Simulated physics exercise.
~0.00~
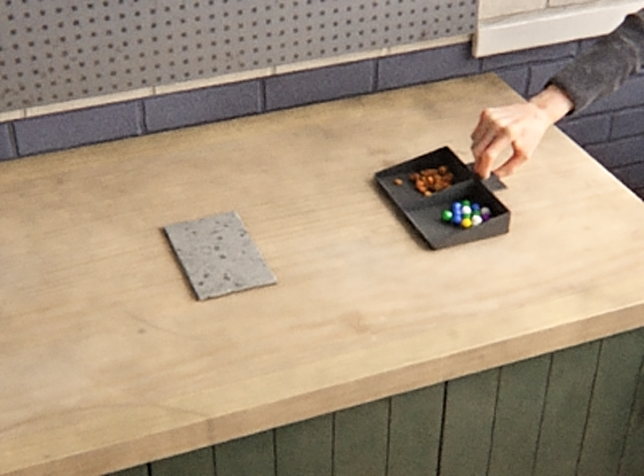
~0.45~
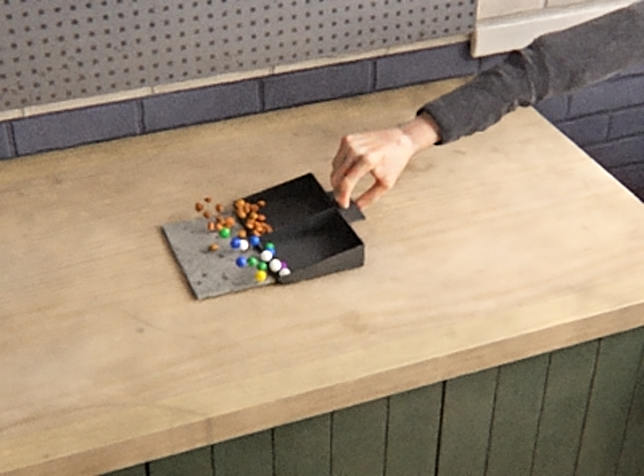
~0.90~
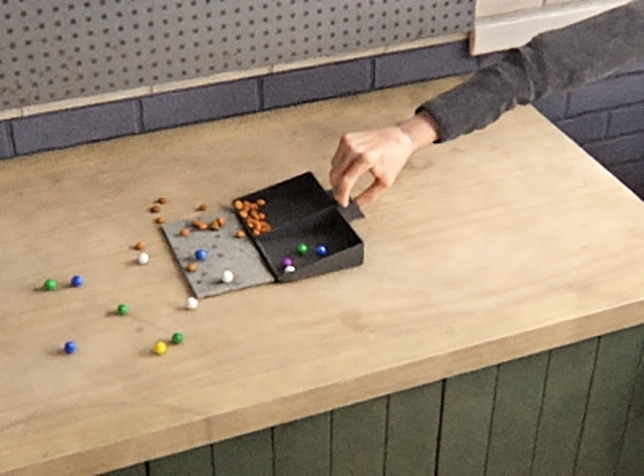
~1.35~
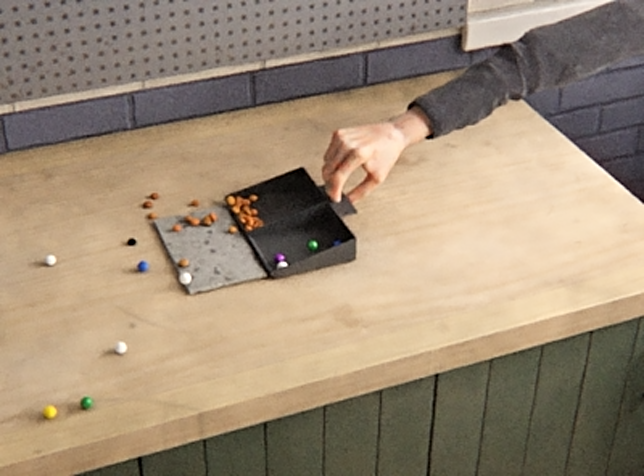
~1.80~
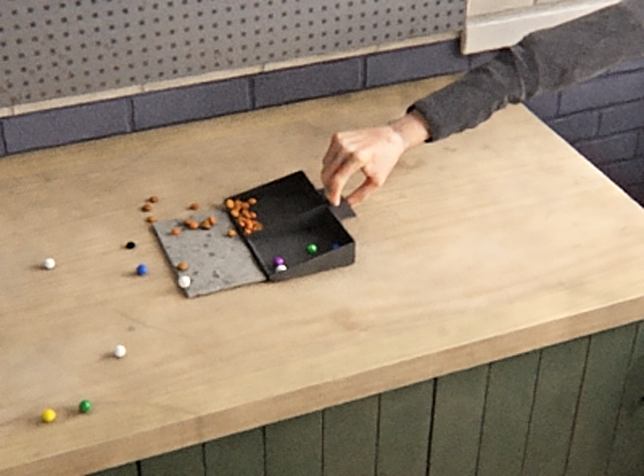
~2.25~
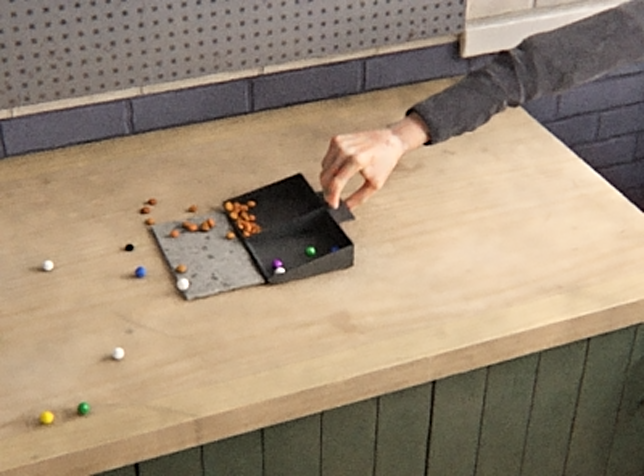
The clip opens on a wooden counter where a hand holds a black divided tray, with small orange-brown pieces in the far section and colourful marbles in the near one. The hand slides the tray left until its low front rim meets a flat speckled grey slab. Pieces from both sections spill forward over the rim onto the slab. The marbles roll farther left and scatter across the counter, while the brown pieces travel only a short way. At the end the tray rests against the slab, still held, with a few marbles and many brown pieces inside.
